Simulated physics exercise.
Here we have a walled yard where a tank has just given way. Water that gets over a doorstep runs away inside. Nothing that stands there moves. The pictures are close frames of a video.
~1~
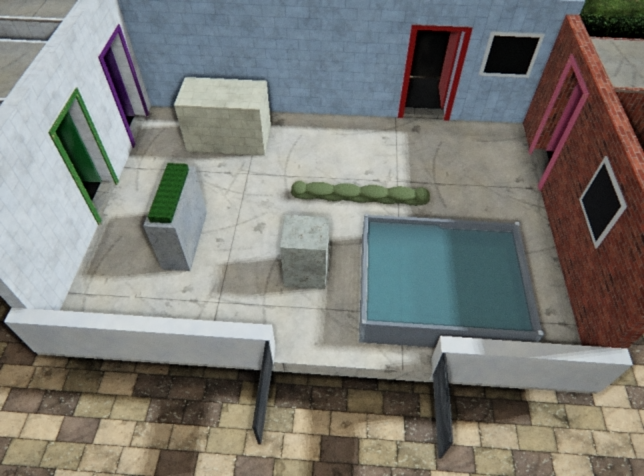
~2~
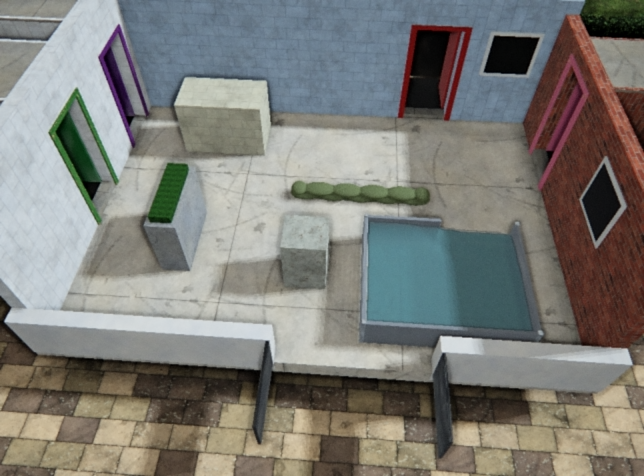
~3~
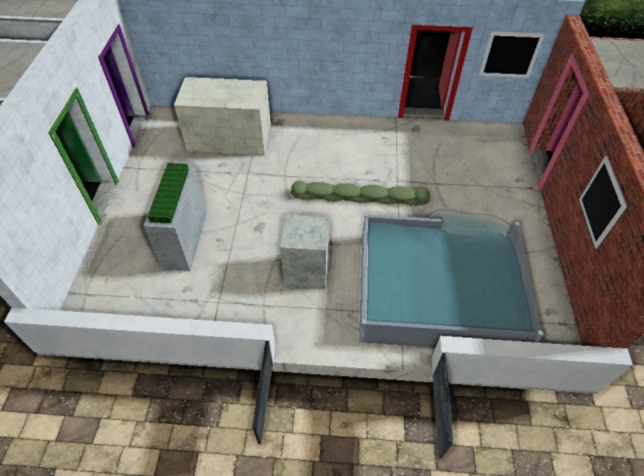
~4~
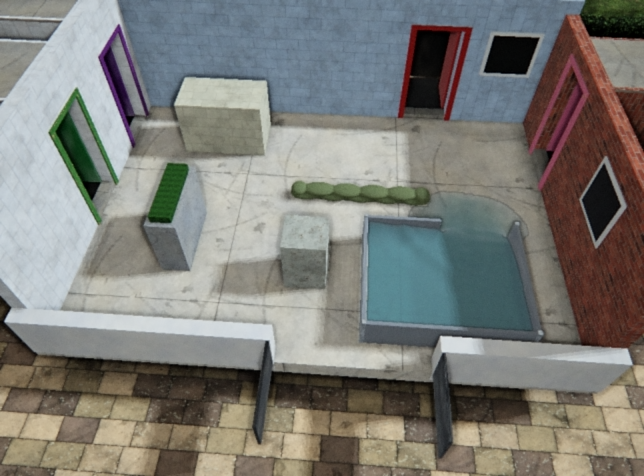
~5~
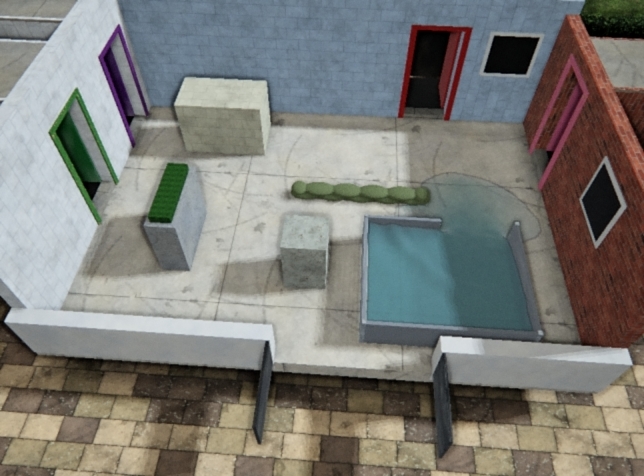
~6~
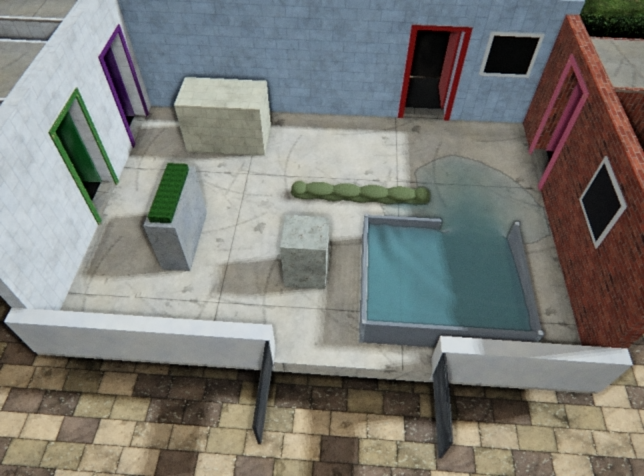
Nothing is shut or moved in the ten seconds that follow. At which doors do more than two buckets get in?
In the end: The red door floods; the purple door floods; the green door holds within the limit; the pink door holds within the limit.
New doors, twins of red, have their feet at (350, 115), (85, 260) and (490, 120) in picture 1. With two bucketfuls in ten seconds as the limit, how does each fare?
In that order: Stays under, stays under, is over.
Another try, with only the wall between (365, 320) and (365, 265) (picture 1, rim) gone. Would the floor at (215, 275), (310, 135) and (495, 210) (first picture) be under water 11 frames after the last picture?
One after the other: Wet, not flooded, not flooded.
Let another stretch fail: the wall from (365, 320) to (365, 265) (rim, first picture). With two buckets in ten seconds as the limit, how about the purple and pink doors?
Then: Purple door passes that mark; pink door holds.
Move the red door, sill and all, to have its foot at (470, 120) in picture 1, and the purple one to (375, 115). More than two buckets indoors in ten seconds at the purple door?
My reading: The purple door floods.
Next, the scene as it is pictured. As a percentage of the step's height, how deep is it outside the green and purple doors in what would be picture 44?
Roughly 0 per cent, then 200 per cent.
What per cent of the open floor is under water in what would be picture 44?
Near 55 in a hundred.
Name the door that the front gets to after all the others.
That is the green one.
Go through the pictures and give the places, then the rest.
The water tank at (445, 273) is whole and still, in the first picture.
The front is at a hidden place, out from the gap on the water tank's far side, in the second picture.
The front is at (439, 214), out from the gap on the water tank's far side, in the third picture.
Water pours out on the water tank's far side and has run to (440, 195), in the fourth picture.
Water pours out on the water tank's far side and has run to (447, 176), in the fifth picture.
The front is at (448, 160), out from the gap on the water tank's far side, in the sixth picture.
A moment on, water covers 20 % of the floor; the red door wet at the sill, nothing in, the purple door not reached, the green door not reached, the pink door wet at the sill, nothing in.
Next, water covers 25 % of the floor; the red door over two buckets in, the purple door not reached, the green door not reached, the pink door wet at the sill, nothing in.
Then, water covers 30 % of the floor; the red door far over two buckets in, the purple door not reached, the green door not reached, the pink door wet at the sill, nothing in.
Later, water covers 55 % of the floor; the red door far over two buckets in, the purple door under two buckets in, the green door not reached, the pink door under two buckets in.
In the end, water covers 85 % of the floor; the red door far over two buckets in, the purple door over two buckets in, the green door wet at the sill, nothing in, the pink door under two buckets in.
